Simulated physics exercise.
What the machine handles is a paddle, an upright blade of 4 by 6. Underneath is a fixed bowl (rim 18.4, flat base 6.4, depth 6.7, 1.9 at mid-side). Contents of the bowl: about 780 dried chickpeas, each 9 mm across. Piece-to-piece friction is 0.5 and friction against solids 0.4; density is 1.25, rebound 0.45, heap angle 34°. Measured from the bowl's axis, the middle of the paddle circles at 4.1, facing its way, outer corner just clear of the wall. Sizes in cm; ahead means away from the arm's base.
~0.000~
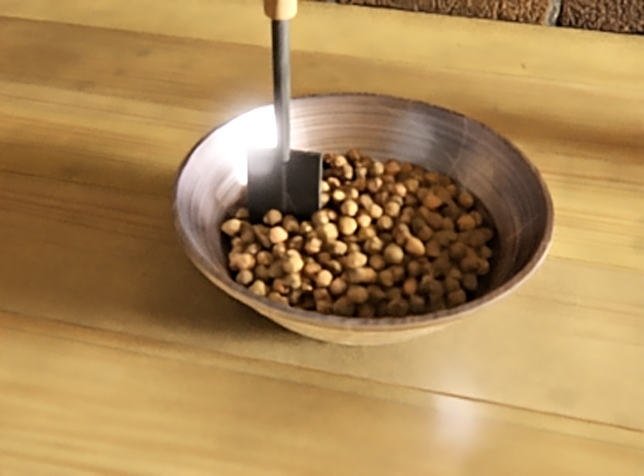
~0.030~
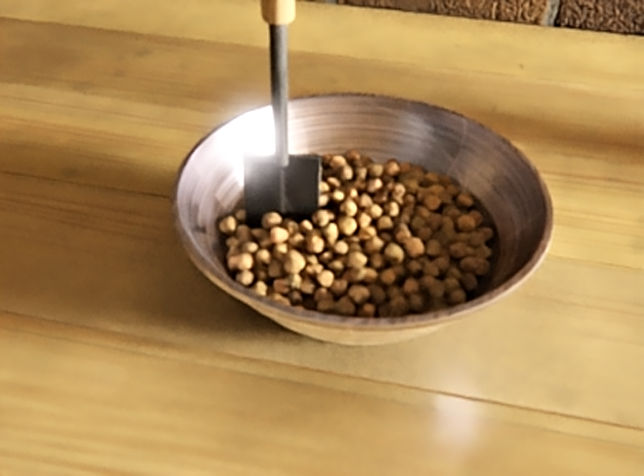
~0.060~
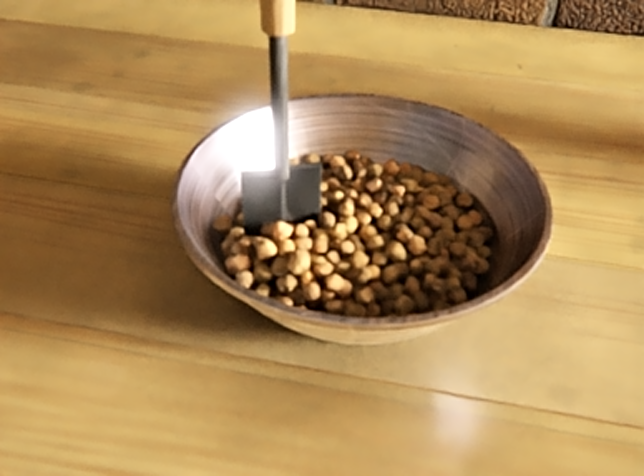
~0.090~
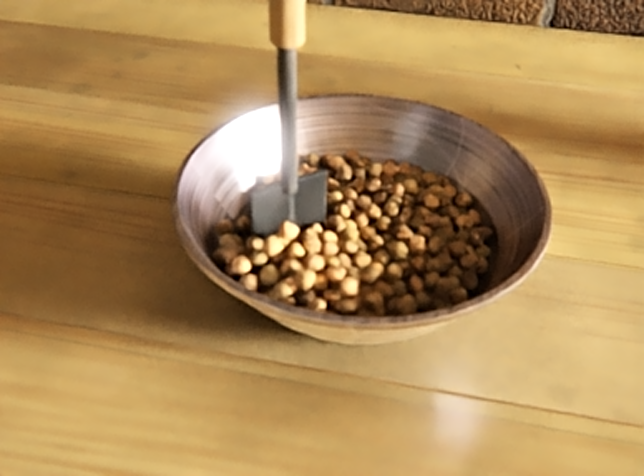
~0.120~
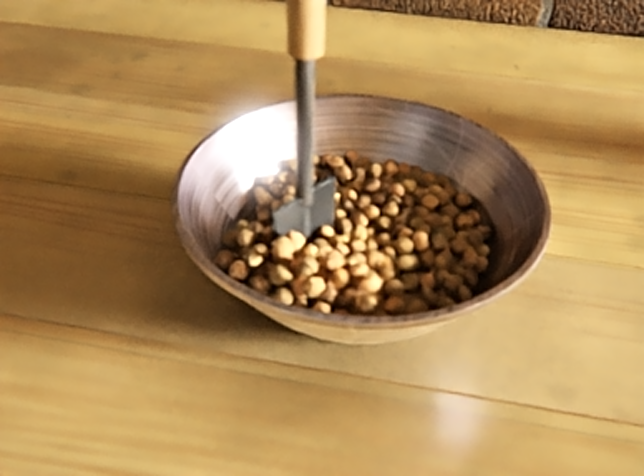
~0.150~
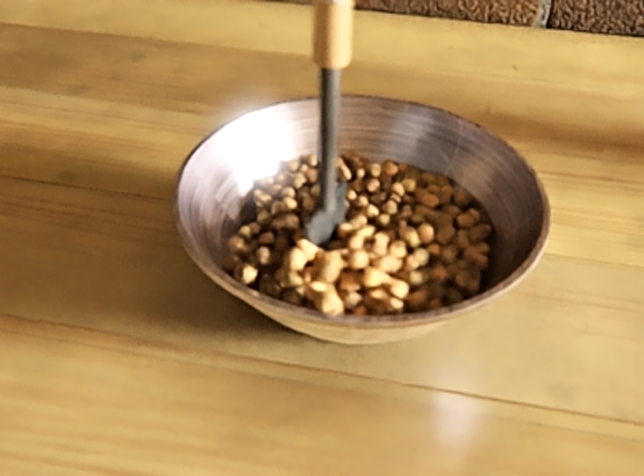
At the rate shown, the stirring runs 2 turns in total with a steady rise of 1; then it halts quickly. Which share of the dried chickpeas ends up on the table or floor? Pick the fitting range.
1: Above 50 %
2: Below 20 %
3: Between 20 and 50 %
2, below 20 %.
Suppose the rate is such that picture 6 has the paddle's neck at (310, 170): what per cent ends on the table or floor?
Some 5 %.
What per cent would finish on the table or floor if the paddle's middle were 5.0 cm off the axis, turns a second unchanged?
It would be near 10 per cent.
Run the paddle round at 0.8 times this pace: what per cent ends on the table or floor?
That gives about 5 percent.
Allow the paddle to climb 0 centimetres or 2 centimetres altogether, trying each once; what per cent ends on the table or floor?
Near 20 in a hundred, then 10 in a hundred.
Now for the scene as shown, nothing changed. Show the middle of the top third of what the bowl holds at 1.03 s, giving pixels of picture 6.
The centre lies near (414, 188) in the last picture.
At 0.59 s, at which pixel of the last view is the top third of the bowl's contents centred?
Around pixel (273, 182).
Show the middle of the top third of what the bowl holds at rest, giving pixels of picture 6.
Near (308, 228).
By 0.59 s, 328° round, highest piece 9 above the table; 730 in the bowl, 48 on the table or floor, 5 in flight or on the tool.
By 1.03 s, 222° round, highest piece 8 above the table; 709 in the bowl, 72 on the table or floor, 2 in flight or on the tool.
By 1.45 s, 0° round, highest piece 7 above the table; 704 in the bowl, 79 on the table or floor.
By 2.15 s, 0° round, highest piece 7 above the table; 704 in the bowl, 79 on the table or floor.
Final count, 704 in the bowl, 79 on the table or floor. That is 10 % on the table or floor.
